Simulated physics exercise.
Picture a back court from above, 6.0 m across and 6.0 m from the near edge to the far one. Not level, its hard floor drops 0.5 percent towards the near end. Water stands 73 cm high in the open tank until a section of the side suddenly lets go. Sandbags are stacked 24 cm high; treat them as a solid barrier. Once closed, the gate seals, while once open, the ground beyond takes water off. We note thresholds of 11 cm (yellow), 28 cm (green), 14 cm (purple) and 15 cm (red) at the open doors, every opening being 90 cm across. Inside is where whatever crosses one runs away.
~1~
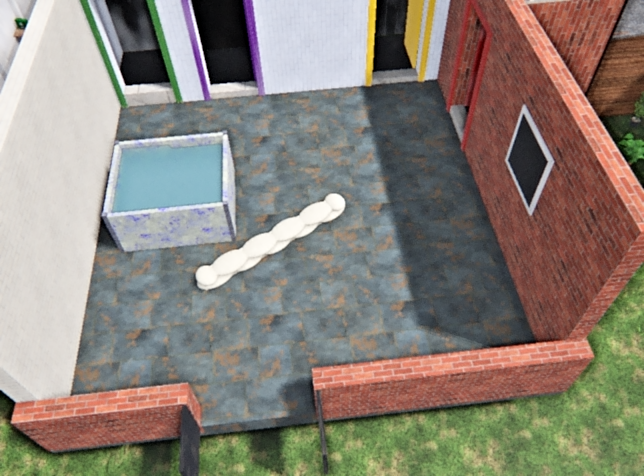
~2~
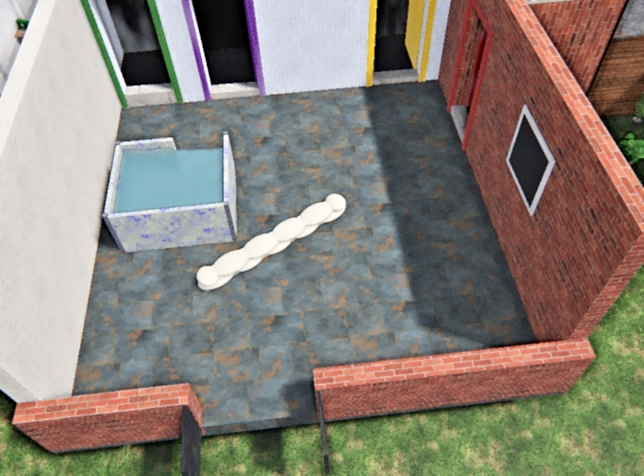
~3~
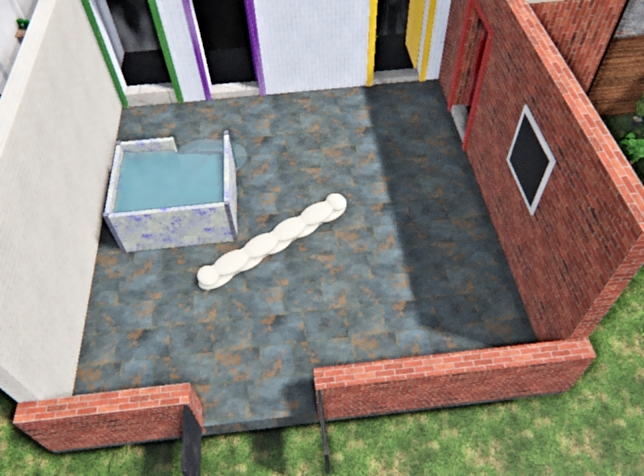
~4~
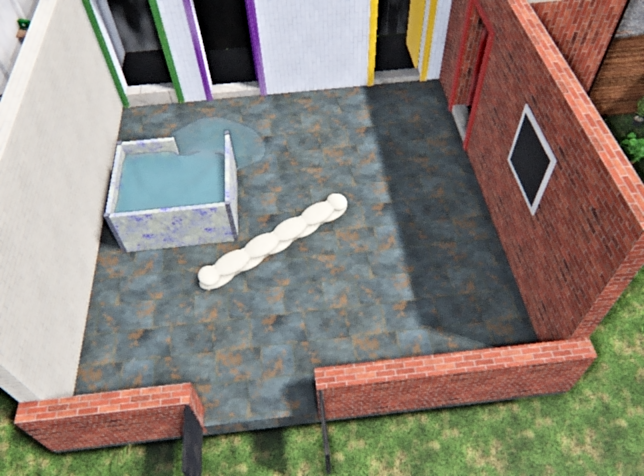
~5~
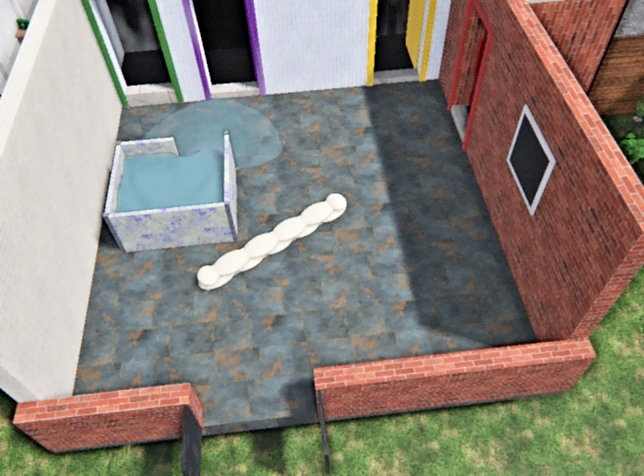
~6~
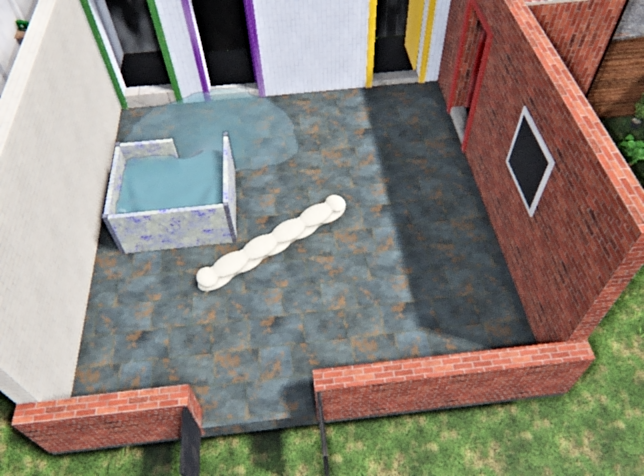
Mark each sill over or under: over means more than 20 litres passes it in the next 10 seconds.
Yellow door - under; green door - under; purple door - over; red door - under.
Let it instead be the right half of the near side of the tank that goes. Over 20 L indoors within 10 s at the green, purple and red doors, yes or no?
So green ends up short of it, purple short of it, red short of it.
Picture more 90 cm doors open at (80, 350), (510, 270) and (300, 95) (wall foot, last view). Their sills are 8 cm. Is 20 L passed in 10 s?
Note, doorways in listed order: Stays short, stays short, goes beyond.
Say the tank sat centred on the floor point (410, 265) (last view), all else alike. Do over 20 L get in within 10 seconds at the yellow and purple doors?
Then: Yellow past it, purple not over.
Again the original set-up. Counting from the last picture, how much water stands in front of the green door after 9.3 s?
5.0 cm or so.
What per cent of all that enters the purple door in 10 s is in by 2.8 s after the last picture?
By that time, around 95 per cent.
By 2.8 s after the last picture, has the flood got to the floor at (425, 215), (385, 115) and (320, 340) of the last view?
Untouched, submerged, untouched.
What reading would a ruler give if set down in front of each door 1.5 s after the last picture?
Depths in cm: Yellow 7, green 22, purple 25, red 0.
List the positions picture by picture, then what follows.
Still water, 73 cm deep, in the open tank at (170, 176), in the first picture.
Water pours out on the open tank's far side and has run 0.5 m, to a hidden place; typically 9 cm deep outside, 73 cm at the open tank's back, in the second picture.
The front is at a hidden place, 0.8 m from the gap on the open tank's far side; 0.8 m2 of floor is under water; 72 cm left at the back of the open tank, in the third picture.
The front is at (200, 121), 1.4 m from the gap on the open tank's far side; 1.8 m2 of floor is under water; 66 cm left at the back of the open tank, in the fourth picture.
The front is at (225, 100), 1.9 m from the gap on the open tank's far side; 3.3 m2 of floor is under water; 62 cm left at the back of the open tank, in the fifth picture.
The front is at (157, 107), 2.1 m from the gap on the open tank's far side; 4.4 m2 of floor is under water; 60 cm left at the back of the open tank, in the sixth picture.
Then, 0.7 s after the last picture water covers 20 % of the floor and is deepest (32 cm) near (189, 109); yellow door not reached, green door 22 cm at the sill, 0 L in, purple door 32 cm at the sill, 58 L in, red door not reached.
Then, 1.5 s after the last picture water covers 25 % of the floor and is deepest (28 cm) near (121, 115); yellow door 7 cm at the sill, 0 L in, green door 22 cm at the sill, 0 L in, purple door 25 cm at the sill, 123 L in, red door not reached.
Then, 2.8 s after the last picture water covers 35 % of the floor and is deepest (19 cm) near (218, 106); yellow door 4 cm at the sill, 0 L in, green door 15 cm at the sill, 1 L in, purple door 19 cm at the sill, 155 L in, red door 12 cm at the sill, 0 L in.
Then, 5.3 s after the last picture water covers 65 % of the floor and is deepest (12 cm) near (130, 120); yellow door 9 cm at the sill, 2 L in, green door 9 cm at the sill, 1 L in, purple door 10 cm at the sill, 164 L in, red door 9 cm at the sill, 0 L in.
Then, 9.3 s after the last picture water covers 80 % of the floor and is deepest (8 cm) near (502, 374); yellow door 6 cm at the sill, 2 L in, green door 5 cm at the sill, 1 L in, purple door 5 cm at the sill, 164 L in, red door 6 cm at the sill, 0 L in.
